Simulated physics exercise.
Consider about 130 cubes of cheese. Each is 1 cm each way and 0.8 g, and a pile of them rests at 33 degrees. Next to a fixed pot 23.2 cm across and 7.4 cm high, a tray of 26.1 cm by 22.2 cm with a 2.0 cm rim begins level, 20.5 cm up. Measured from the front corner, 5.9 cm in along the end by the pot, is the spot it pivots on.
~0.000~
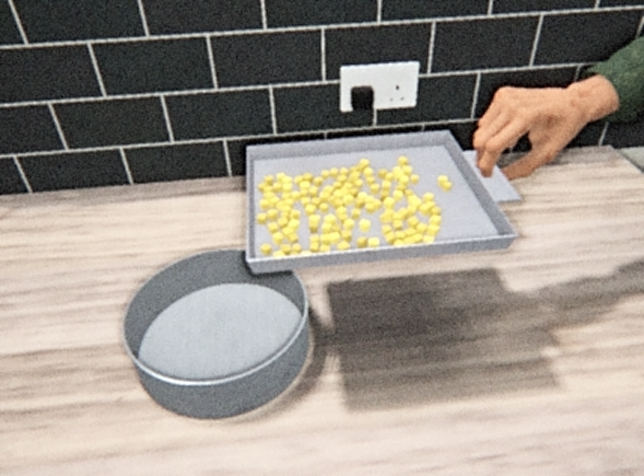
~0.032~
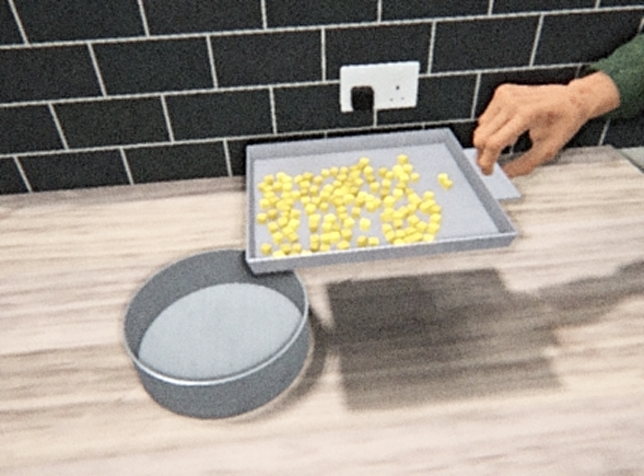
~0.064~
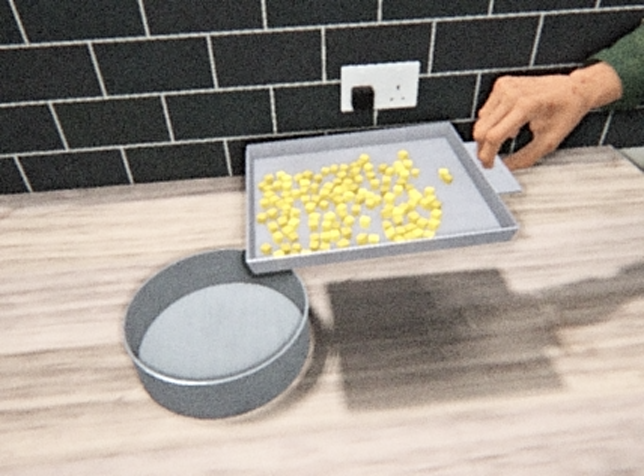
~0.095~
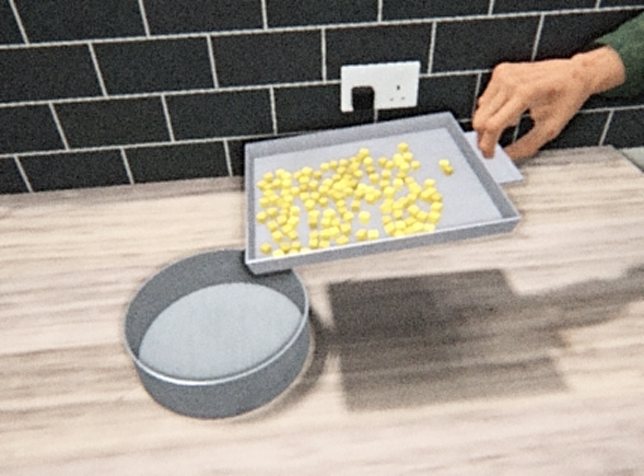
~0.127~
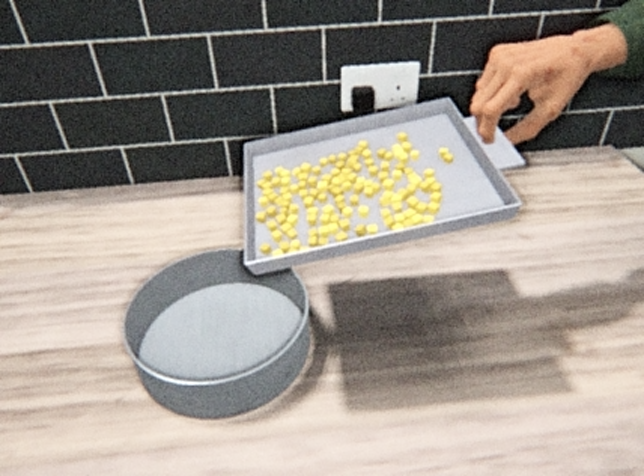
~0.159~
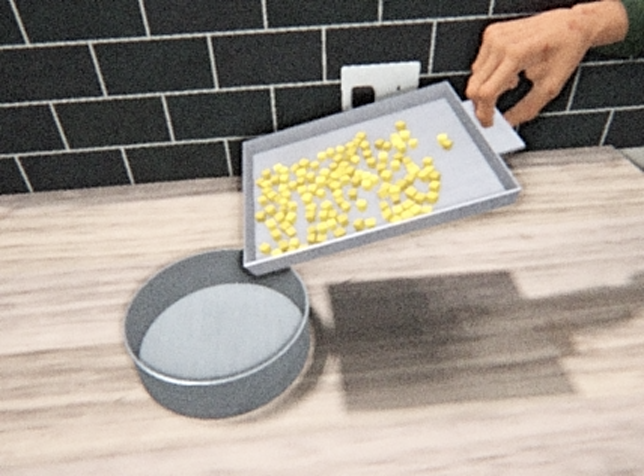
On a wooden counter, a hand raises the right side of a tray of yellow cubes.
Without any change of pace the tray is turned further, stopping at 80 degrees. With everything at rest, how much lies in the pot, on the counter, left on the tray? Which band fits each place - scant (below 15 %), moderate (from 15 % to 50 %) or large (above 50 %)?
As I see it, pot: The main batch; counter: A small batch; tray: A medium batch.
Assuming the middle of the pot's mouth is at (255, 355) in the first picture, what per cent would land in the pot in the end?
Something like 60 per cent would settle in it.
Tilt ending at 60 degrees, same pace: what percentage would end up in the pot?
About 35 in a hundred would end up in the pot.
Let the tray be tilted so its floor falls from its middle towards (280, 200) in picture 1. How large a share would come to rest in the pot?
65 %.
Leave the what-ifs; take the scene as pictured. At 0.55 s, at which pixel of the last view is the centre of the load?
My estimate is roughly (254, 196).
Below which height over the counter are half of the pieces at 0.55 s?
Some 26 cm.
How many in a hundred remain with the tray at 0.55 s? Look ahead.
It's roughly 100 percent.
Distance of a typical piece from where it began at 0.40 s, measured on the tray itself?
Displacement on the tray: Roughly 1 cm.
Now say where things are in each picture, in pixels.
In the first frame, tray tilt 0 degrees, front corners at (252, 257) and (512, 233); middle of the pieces at (339, 205); pot at (216, 307).
In the second frame, tray tilt 1 degrees, front corners at (252, 257) and (512, 231); middle of the pieces at (339, 204).
In the third frame, tray tilt 2 degrees, front corners at (252, 258) and (513, 225); middle of the pieces at (339, 202).
In the fourth frame, tray tilt 5 degrees, front corners at (251, 259) and (514, 216), lowest corner left front; middle of the pieces at (339, 198).
In the fifth frame, tray tilt 9 degrees, front corners at (250, 260) and (515, 202), lowest corner left front; middle of the pieces at (338, 193).
In the sixth frame, tray tilt 14 degrees, front corners at (249, 261) and (514, 187), lowest corner left front; middle of the pieces at (336, 188); pot at (217, 307). The tray's pace is about 140 degrees a second.
Then, at 0.40 s, tilt 48 degrees; the tray holds 100 %, the pot 0 %.
Then, at 0.55 s, tilt 69 degrees; the tray holds 100 %, the pot 0 %.
Then, at 0.84 s, tilt 80 degrees; the tray holds 40 %, the pot 50 %.
By 2.3 s all is still; pot 70 %, counter 5 %, tray 25 %.
